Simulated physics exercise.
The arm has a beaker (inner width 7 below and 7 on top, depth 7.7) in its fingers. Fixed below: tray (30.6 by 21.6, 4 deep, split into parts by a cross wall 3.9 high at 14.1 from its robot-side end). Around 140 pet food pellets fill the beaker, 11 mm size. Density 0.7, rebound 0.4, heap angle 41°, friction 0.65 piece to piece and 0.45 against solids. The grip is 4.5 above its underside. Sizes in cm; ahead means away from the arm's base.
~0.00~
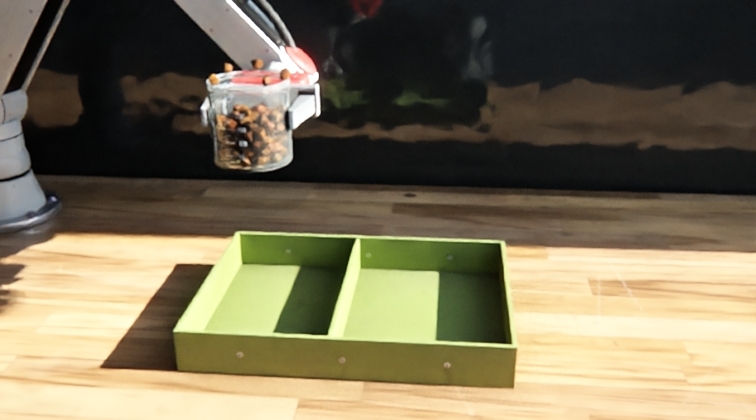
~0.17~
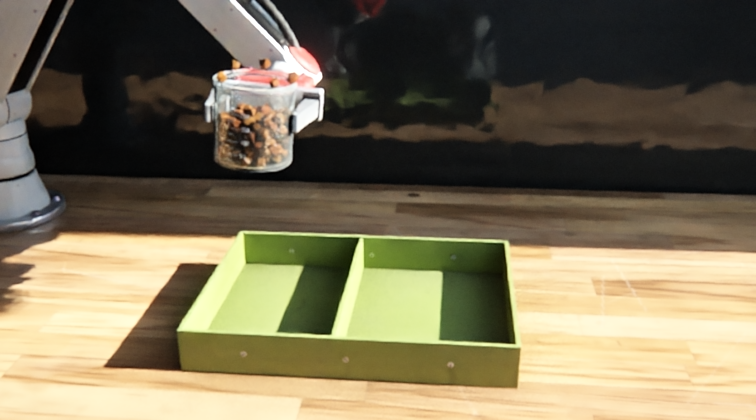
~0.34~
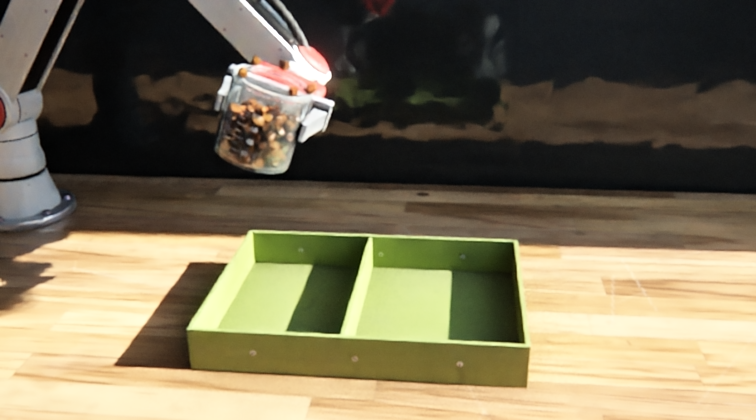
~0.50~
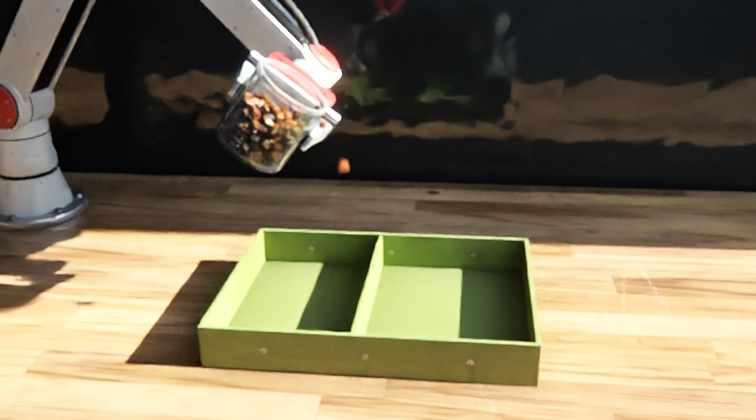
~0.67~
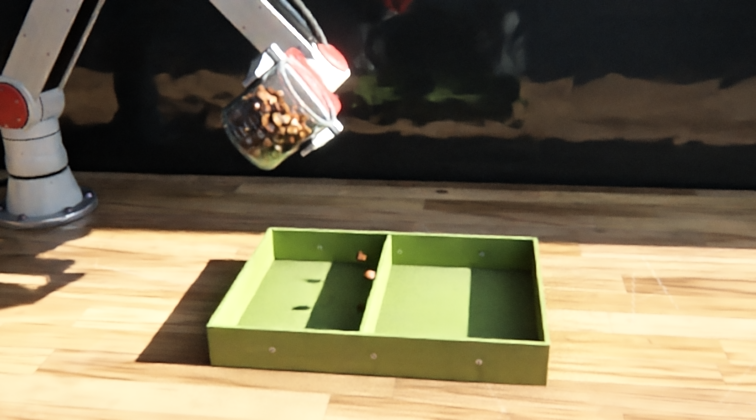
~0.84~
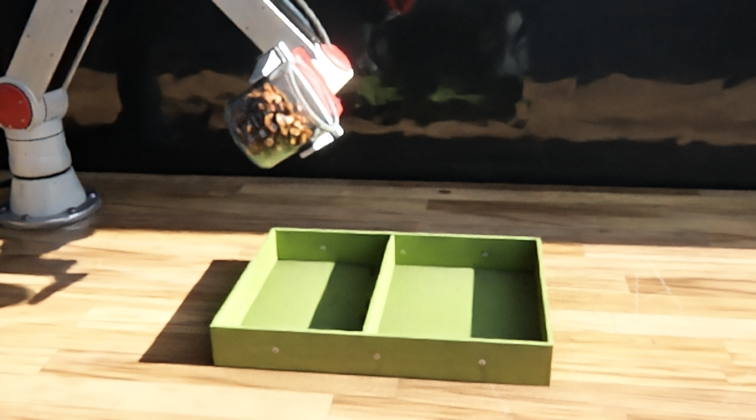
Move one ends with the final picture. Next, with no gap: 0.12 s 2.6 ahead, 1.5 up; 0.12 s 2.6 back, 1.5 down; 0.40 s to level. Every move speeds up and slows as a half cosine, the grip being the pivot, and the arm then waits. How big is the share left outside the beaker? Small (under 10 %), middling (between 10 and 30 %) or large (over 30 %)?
A small share, under 10 %, ends outside the beaker.
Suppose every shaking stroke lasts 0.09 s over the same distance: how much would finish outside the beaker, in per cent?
It would be near 15 per cent.
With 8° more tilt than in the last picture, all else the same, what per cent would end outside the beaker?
In that case some 10 per cent.
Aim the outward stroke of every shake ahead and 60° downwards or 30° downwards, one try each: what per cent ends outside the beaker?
Some 0 and 0 per cent.
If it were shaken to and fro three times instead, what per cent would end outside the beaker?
In that case some 10 per cent.
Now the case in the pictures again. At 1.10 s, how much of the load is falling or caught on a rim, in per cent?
Roughly 1 per cent.
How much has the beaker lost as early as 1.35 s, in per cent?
About 5 per cent by then.
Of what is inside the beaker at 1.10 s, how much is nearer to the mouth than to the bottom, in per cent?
About 40 per cent.
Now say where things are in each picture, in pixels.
The first frame shows beaker middle at (251, 122), level; upper third of the load around (256, 116), from x 215 to 285, top at y 65; 140 in the beaker.
The second frame shows beaker middle at (254, 121), tilted 6° forward; upper third of the load around (257, 115), from x 220 to 295, top at y 65.
The third frame shows beaker middle at (262, 120), tilted 20° forward; upper third of the load around (259, 114), from x 225 to 310, top at y 60.
The fourth frame shows beaker middle at (270, 118), tilted 38° forward; upper third of the load around (260, 110), from x 230 to 345, top at y 95; 137 in the beaker, 3 in flight or on a rim.
The fifth frame shows beaker middle at (278, 116), tilted 52° forward; upper third of the load around (264, 107), from x 235 to 370, top at y 90; 137 in the beaker, 3 in the robot-side part.
The sixth frame shows beaker middle at (280, 116), tilted 58° forward; upper third of the load around (268, 106), from x 235 to 375, top at y 90; 137 in the beaker, 3 in the robot-side part.
After 1.10 s, tilted 58° forward, highest piece 23 above the table; 136 in the beaker, 3 in the robot-side part, 1 in flight or on a rim.
After 1.35 s, tilted 13° forward, highest piece 25 above the table; 134 in the beaker, 5 in the robot-side part, 1 in the far-side part.
After 1.68 s, level, highest piece 24 above the table; 134 in the beaker, 5 in the robot-side part, 1 in the far-side part.
After 2.73 s, level, highest piece 24 above the table; 134 in the beaker, 5 in the robot-side part, 1 in the far-side part.
At rest, 134 in the beaker, 5 in the robot-side part, 1 in the far-side part. That is 4 % outside the beaker.
